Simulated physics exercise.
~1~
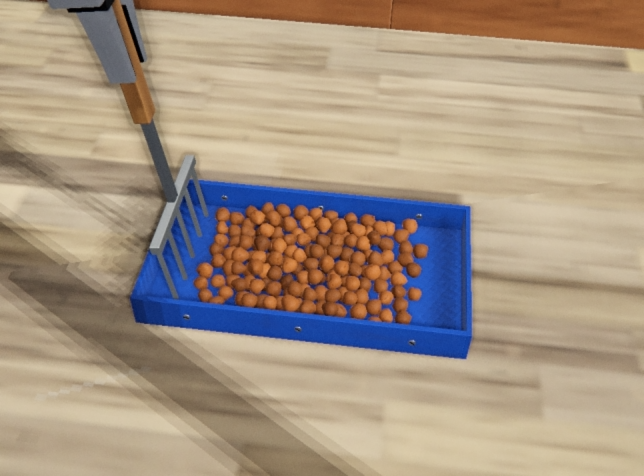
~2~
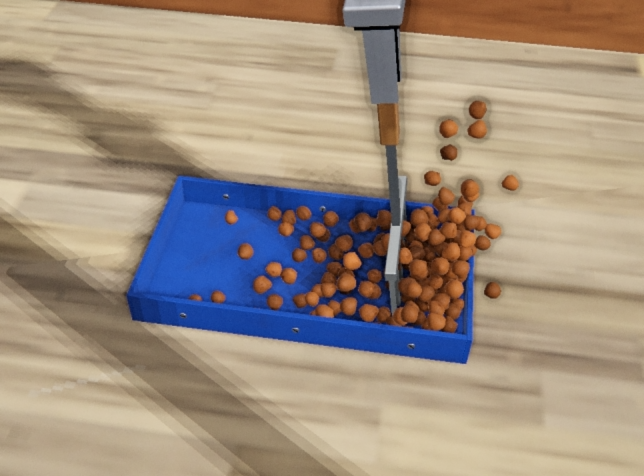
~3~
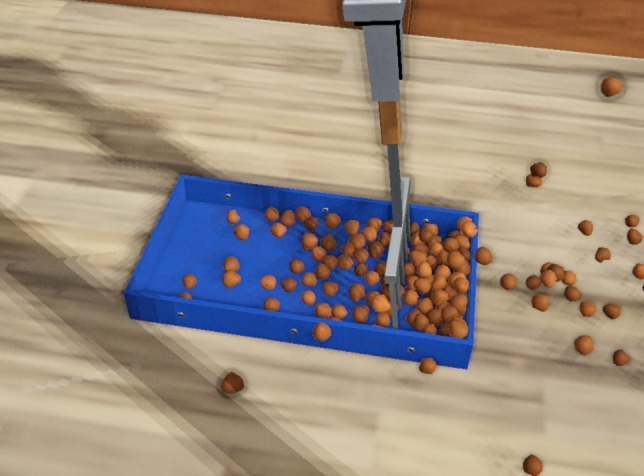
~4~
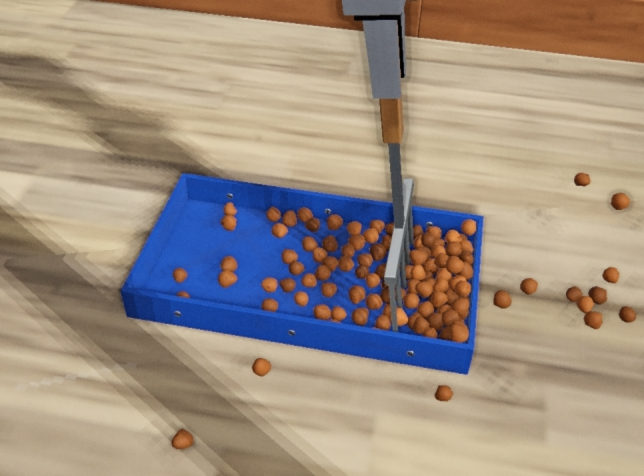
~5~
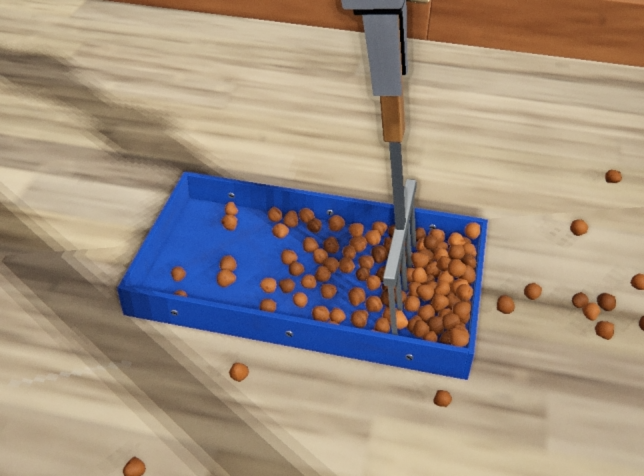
A gripper's comb sweeps hazelnuts rightward in a blue tray, scattering some onto the floor.
